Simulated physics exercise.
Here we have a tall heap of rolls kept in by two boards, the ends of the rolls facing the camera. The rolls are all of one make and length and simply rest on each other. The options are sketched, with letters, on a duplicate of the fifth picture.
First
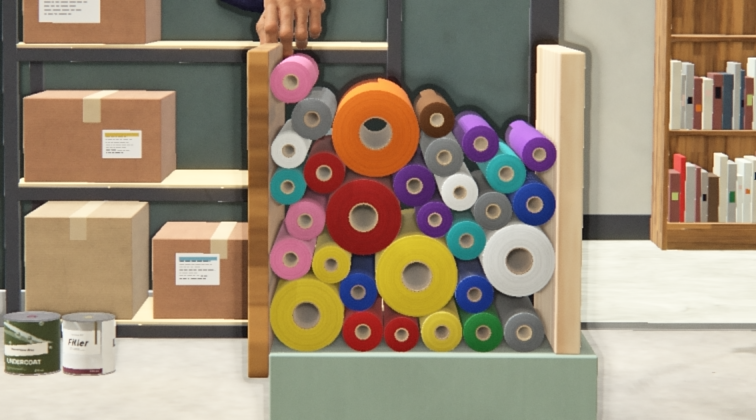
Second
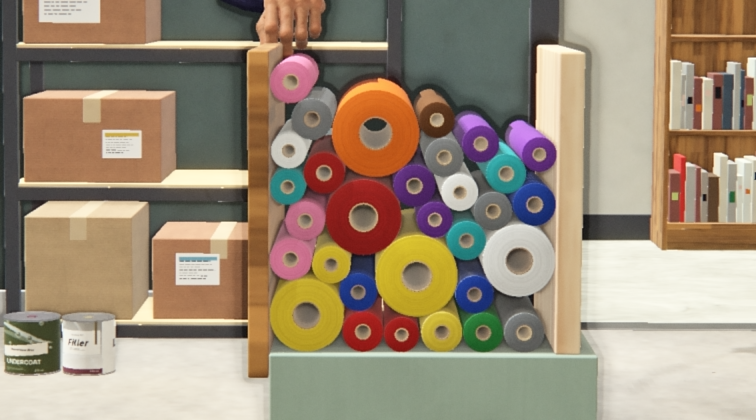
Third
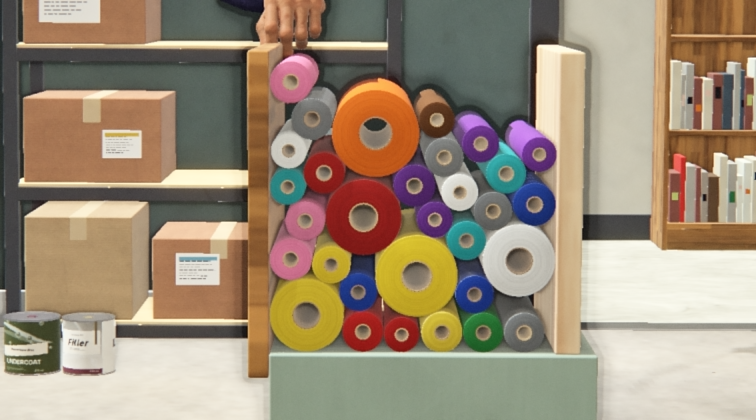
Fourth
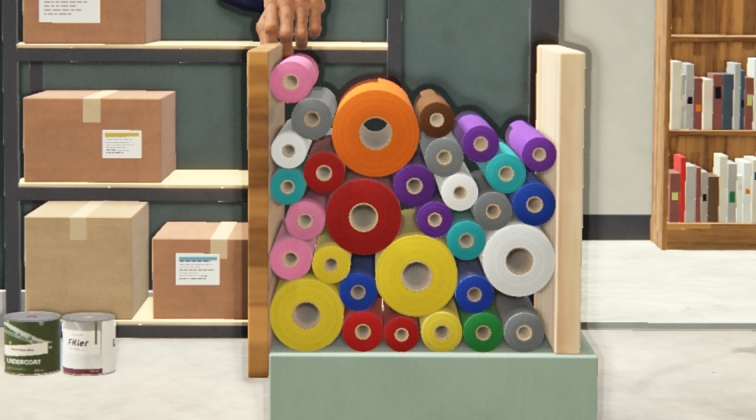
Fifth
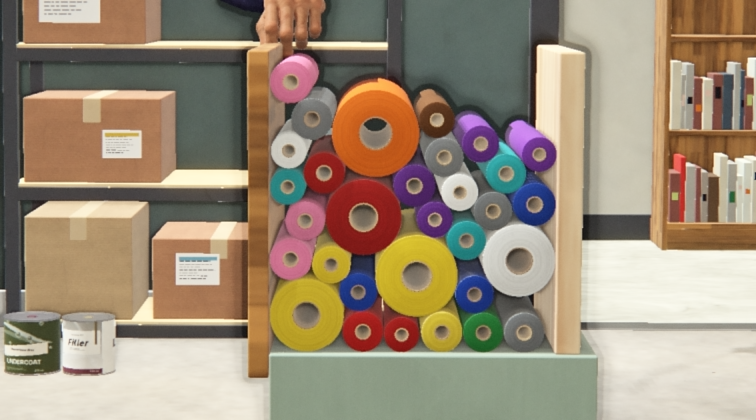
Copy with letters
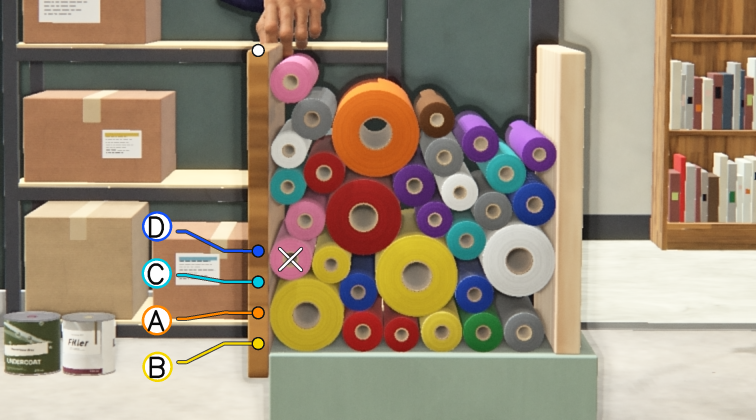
In a storeroom with shelves of cardboard boxes at left and a bookcase at right, the view looks straight on at a pale green base. On it, rolls in orange, red, yellow, purple, white and other colours are heaped between two upright boards, with two paint cans at far left. A hand stays at the top of the left board, and neither the rolls nor the camera visibly moves.
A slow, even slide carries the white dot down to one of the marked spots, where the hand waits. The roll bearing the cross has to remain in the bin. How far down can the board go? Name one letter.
Down to C.
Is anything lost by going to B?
Yes, at B.
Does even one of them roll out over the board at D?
At D: Yes.
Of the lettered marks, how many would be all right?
Two of the four.
On the marked copy, A at (258, 313); B at (258, 343); C at (258, 282); D at (258, 251); the cross at (290, 260); the white dot at (258, 50).
Taking C. A third of the way, top of the board (269, 150).
Two thirds of the way, top of the board (269, 259).
When it is over, top of the board (269, 281), about seven out over the board, the crossed one still inside.
As for the rest, A lets the crossed one out; B lets the crossed one out; D keeps the crossed one inside.
